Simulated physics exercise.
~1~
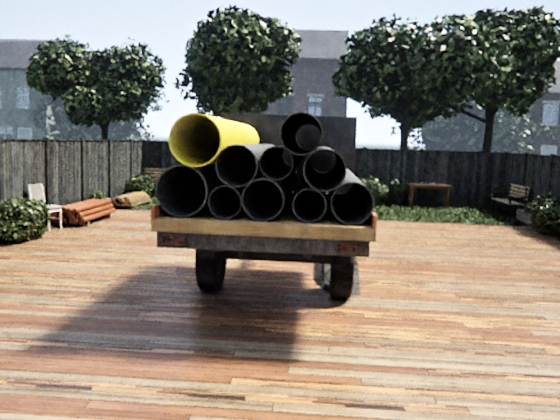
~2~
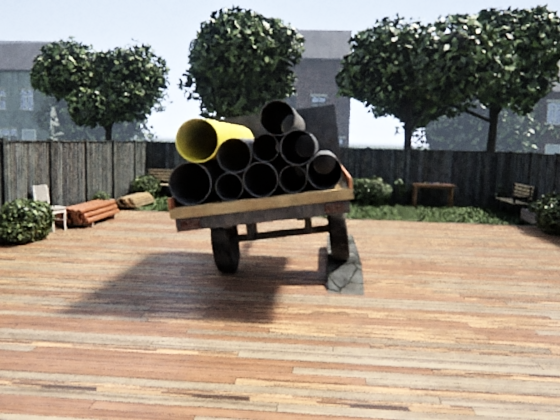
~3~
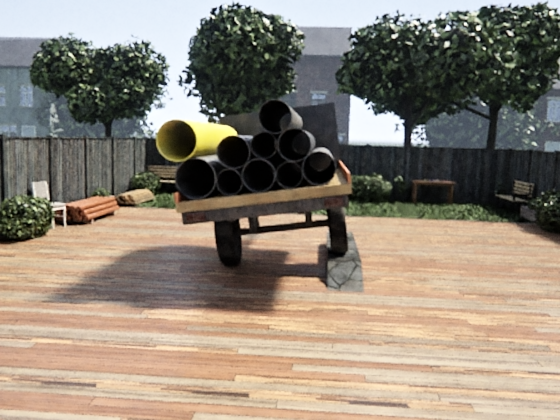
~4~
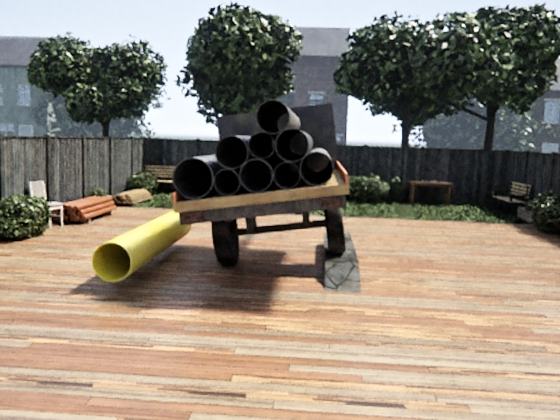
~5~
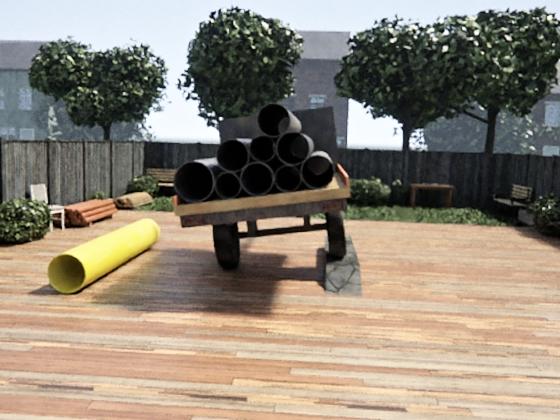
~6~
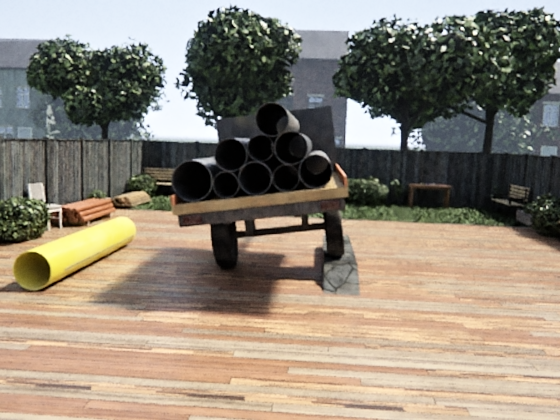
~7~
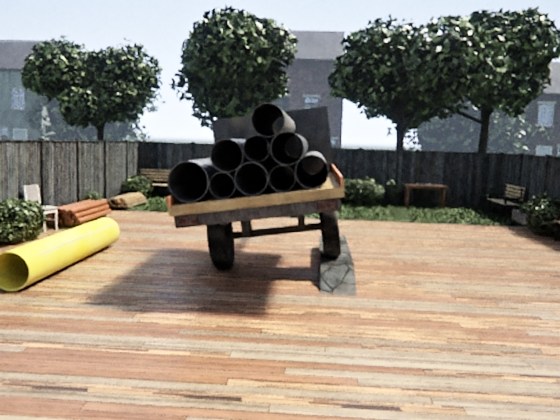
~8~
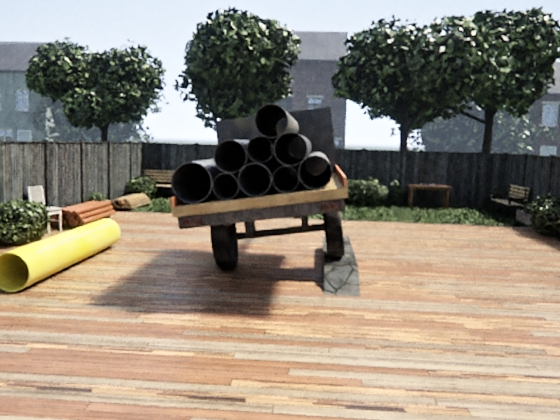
A trailer stacked with black pipes and one yellow pipe tilted on a wooden deck as a wheel rode up a dark kerb, and the yellow pipe rolled left, dropped off the side and came to rest on the ground, while the black ones stayed piled.
